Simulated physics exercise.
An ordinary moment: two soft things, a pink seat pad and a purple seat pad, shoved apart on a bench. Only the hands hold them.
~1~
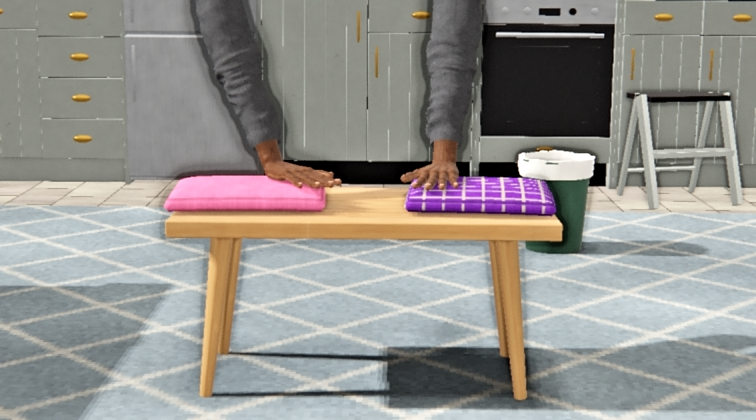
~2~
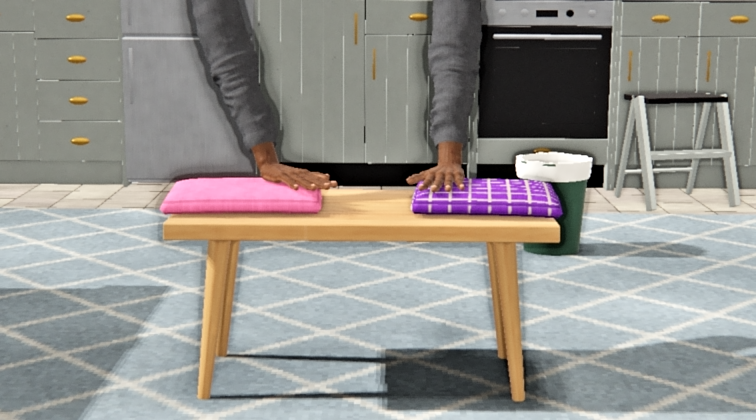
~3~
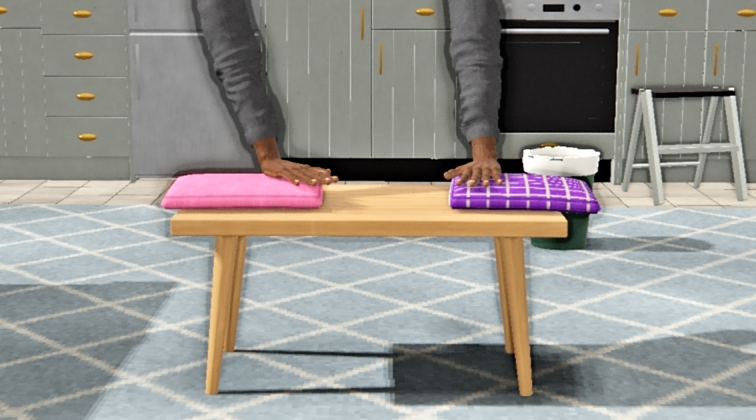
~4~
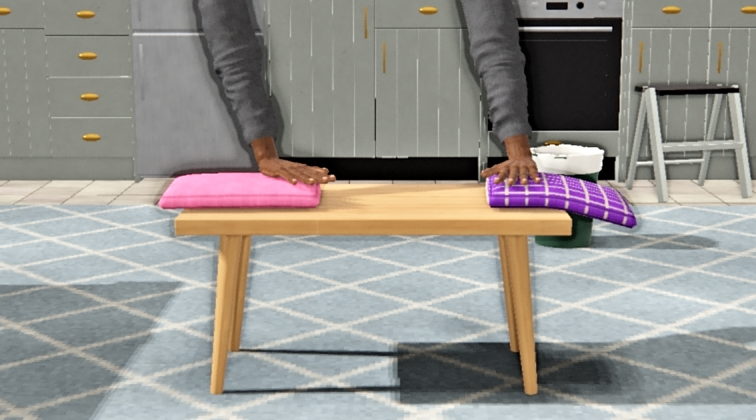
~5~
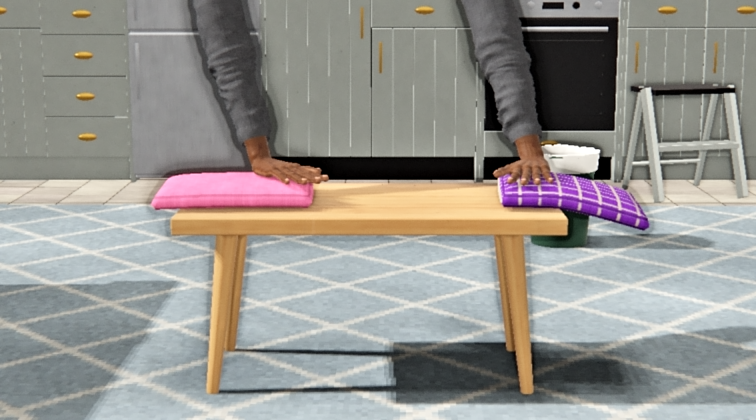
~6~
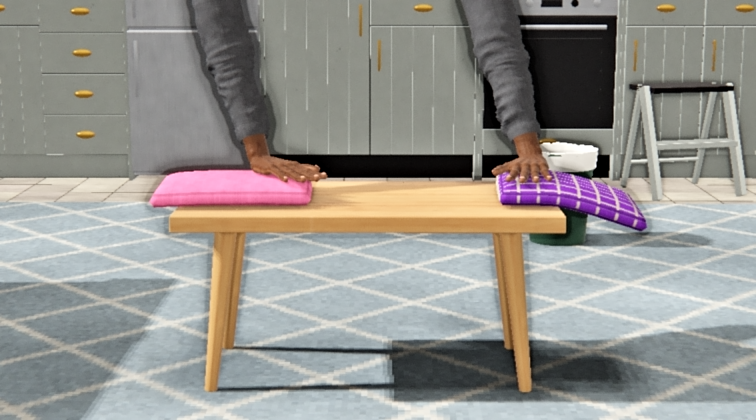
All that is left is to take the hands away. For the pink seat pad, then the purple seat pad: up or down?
As it turns out, the pink seat pad stays up there. The purple seat pad tips over and falls.
Then, 0.42 s later than the last view, pink seat pad at rest; purple seat pad on the floor near (583, 292).
Then, 0.70 s later than the last view, pink seat pad at rest; purple seat pad on the floor near (623, 362).
Finally, pink seat pad at rest; purple seat pad on the floor near (625, 365). The pink seat pad remains on top and the purple seat pad goes down.
